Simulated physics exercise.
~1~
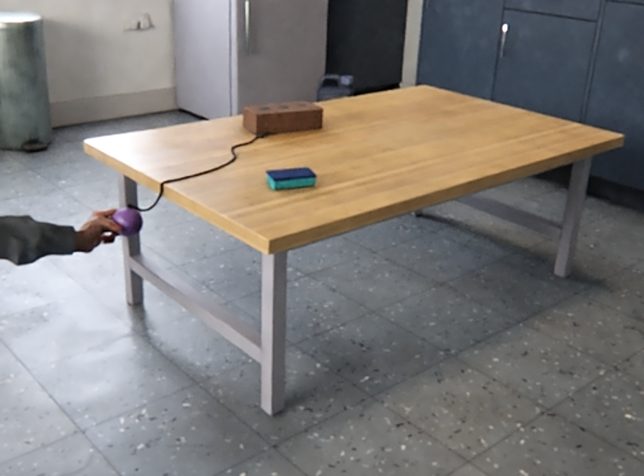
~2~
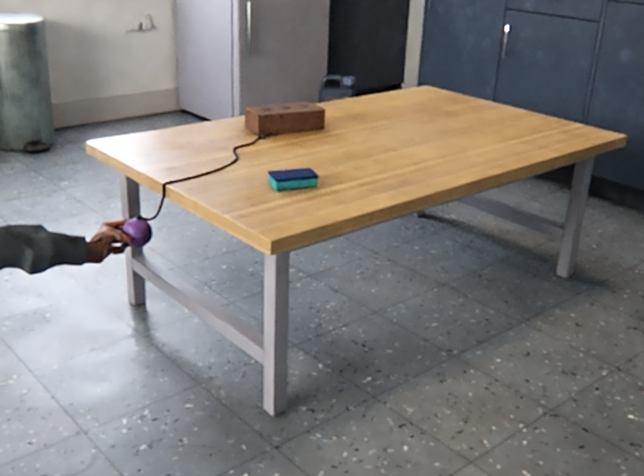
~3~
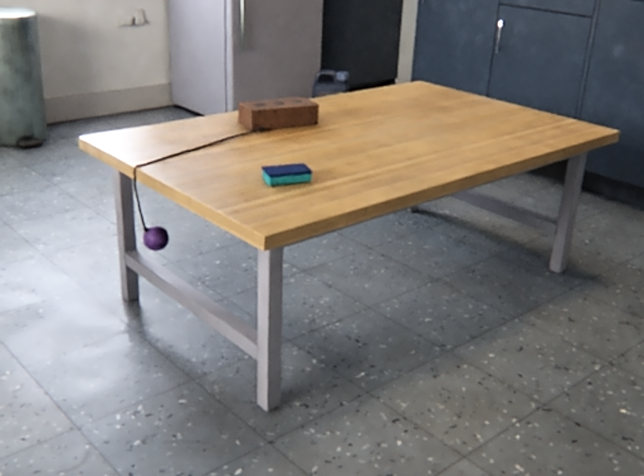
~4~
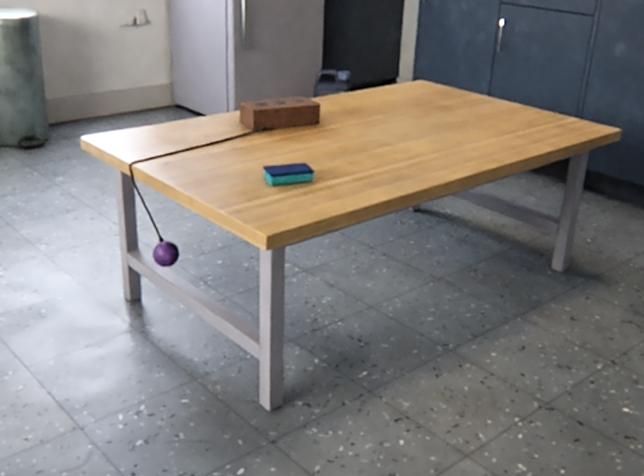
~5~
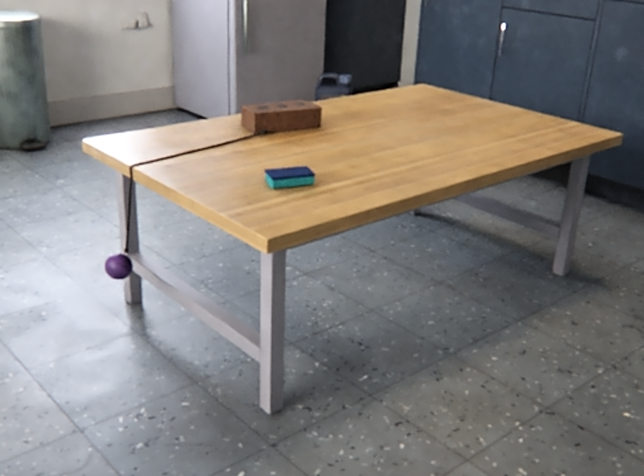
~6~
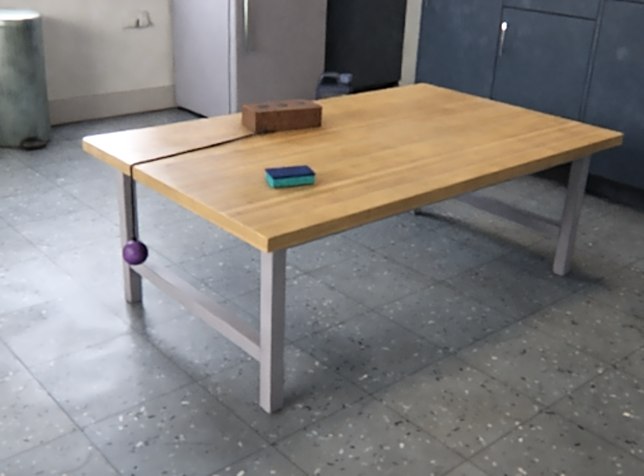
In this clip, a hand holds a purple ball tied by a dark string to a brick on a wooden table, then lets go and withdraws. The ball swings below the table's edge and stays hanging, while the brick and sponge remain still on top.
